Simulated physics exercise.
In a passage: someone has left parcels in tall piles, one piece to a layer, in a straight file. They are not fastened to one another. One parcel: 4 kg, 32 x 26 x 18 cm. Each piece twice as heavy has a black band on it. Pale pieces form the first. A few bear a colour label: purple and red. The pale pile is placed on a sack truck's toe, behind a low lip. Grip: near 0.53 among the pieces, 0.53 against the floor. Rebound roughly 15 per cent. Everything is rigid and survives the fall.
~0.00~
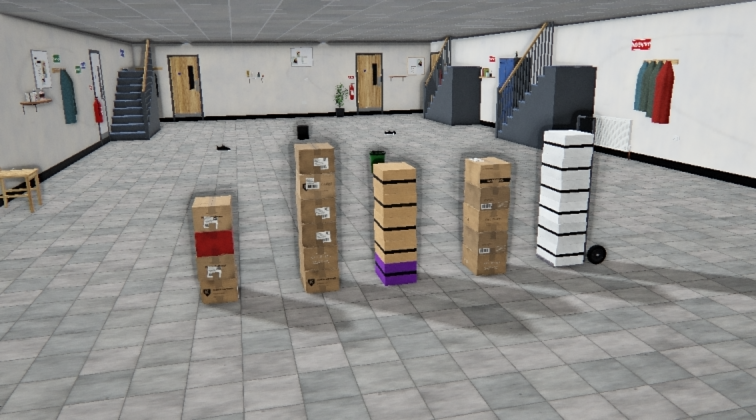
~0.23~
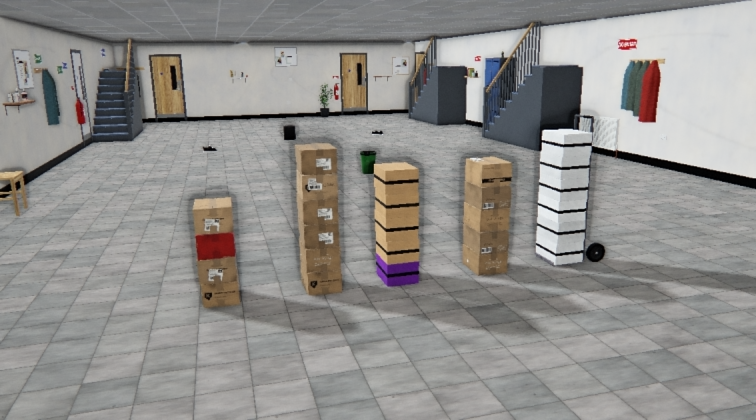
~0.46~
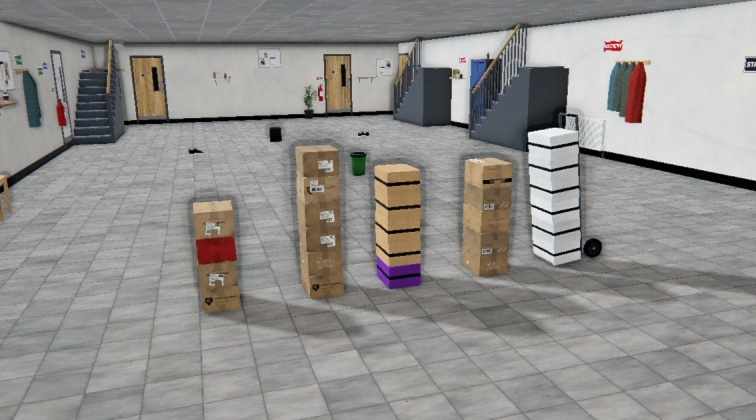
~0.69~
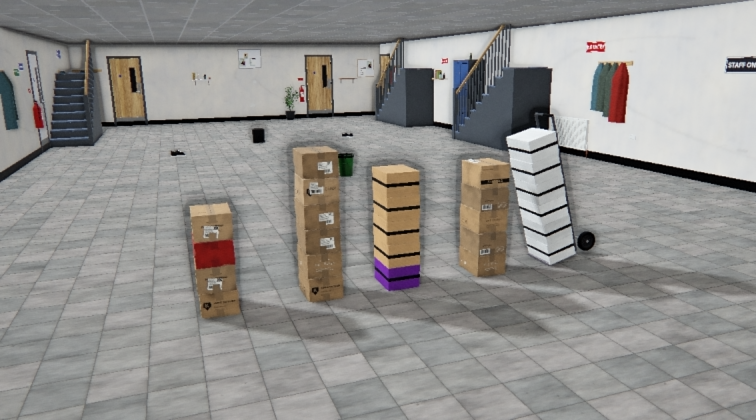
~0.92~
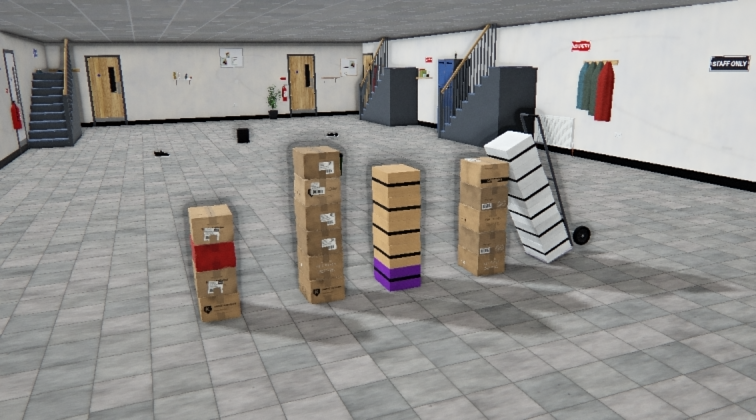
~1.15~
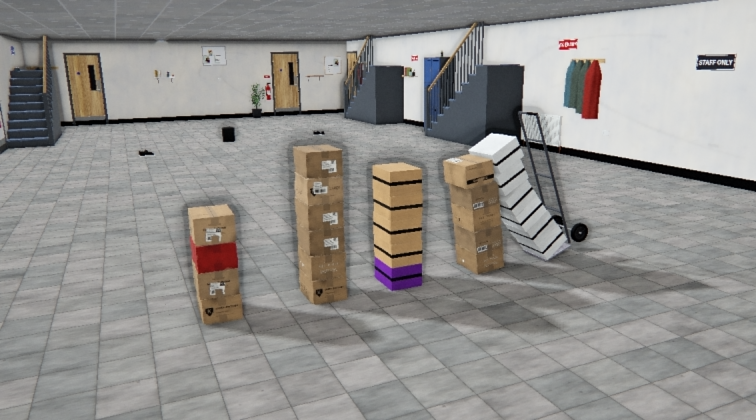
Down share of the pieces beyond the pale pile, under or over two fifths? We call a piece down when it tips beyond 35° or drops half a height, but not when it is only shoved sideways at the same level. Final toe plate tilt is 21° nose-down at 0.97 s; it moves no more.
Over.
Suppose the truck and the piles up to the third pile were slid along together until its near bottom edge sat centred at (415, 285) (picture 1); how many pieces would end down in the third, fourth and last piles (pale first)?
Pile by pile that makes third 5, fourth 5, last 3.
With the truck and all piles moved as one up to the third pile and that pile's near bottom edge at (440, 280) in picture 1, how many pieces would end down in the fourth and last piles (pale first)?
Pile by pile, fourth 0 and last 0.
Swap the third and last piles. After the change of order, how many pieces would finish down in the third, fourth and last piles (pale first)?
Down tally in the new order: Third = 3, fourth = 6, last = 5.
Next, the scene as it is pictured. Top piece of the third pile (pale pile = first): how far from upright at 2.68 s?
I'd put it close to 60° from upright.
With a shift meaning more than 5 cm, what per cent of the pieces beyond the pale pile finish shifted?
100 percent.
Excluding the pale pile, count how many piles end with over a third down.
Summing them, I get 4 in all.
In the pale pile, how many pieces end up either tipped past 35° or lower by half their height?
6 pale pieces.
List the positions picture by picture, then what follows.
In the first frame (we follow the side turned to the camera; the camera moves round a little), truck frame (592, 149) 0° forward; purple parcel (401, 274); red parcel (214, 244); no other piece has moved.
In the second frame, truck frame 1° forward; red parcel (216, 246).
In the third frame, truck frame 7° forward, top of the pale pile leaning 7°; purple parcel (405, 277); no other piece has moved.
In the fourth frame, truck frame (557, 144) 15° forward, top of the pale pile leaning 15°; red parcel (215, 254); no other piece has moved.
In the fifth frame, truck frame (545, 144) 21° forward, top of the pale pile leaning 26°; red parcel (216, 257); no other piece has moved.
In the sixth frame, truck frame (544, 142) 21° forward, top of the pale pile leaning 29°; purple parcel (407, 277); red parcel (217, 258); steepest lean 7°, the parcel at (480, 174); 5 stirred so far.
Around 1.68 s, 6 of the pale pile down; 5 of the 20 other parcels down; purple parcel tipped 10°.
Around 2.68 s, 6 of the pale pile down; 16 of the 20 other parcels down; purple parcel tipped 65°; red parcel tipped 24°.
Finally (4.3 s), 6 of the pale pile down; 19 of the 20 other parcels down; red parcel on its side; purple parcel tipped 58°. That is 95 per cent. Seen by the last camera, middles, red parcel near (79, 321), purple parcel near (381, 265).
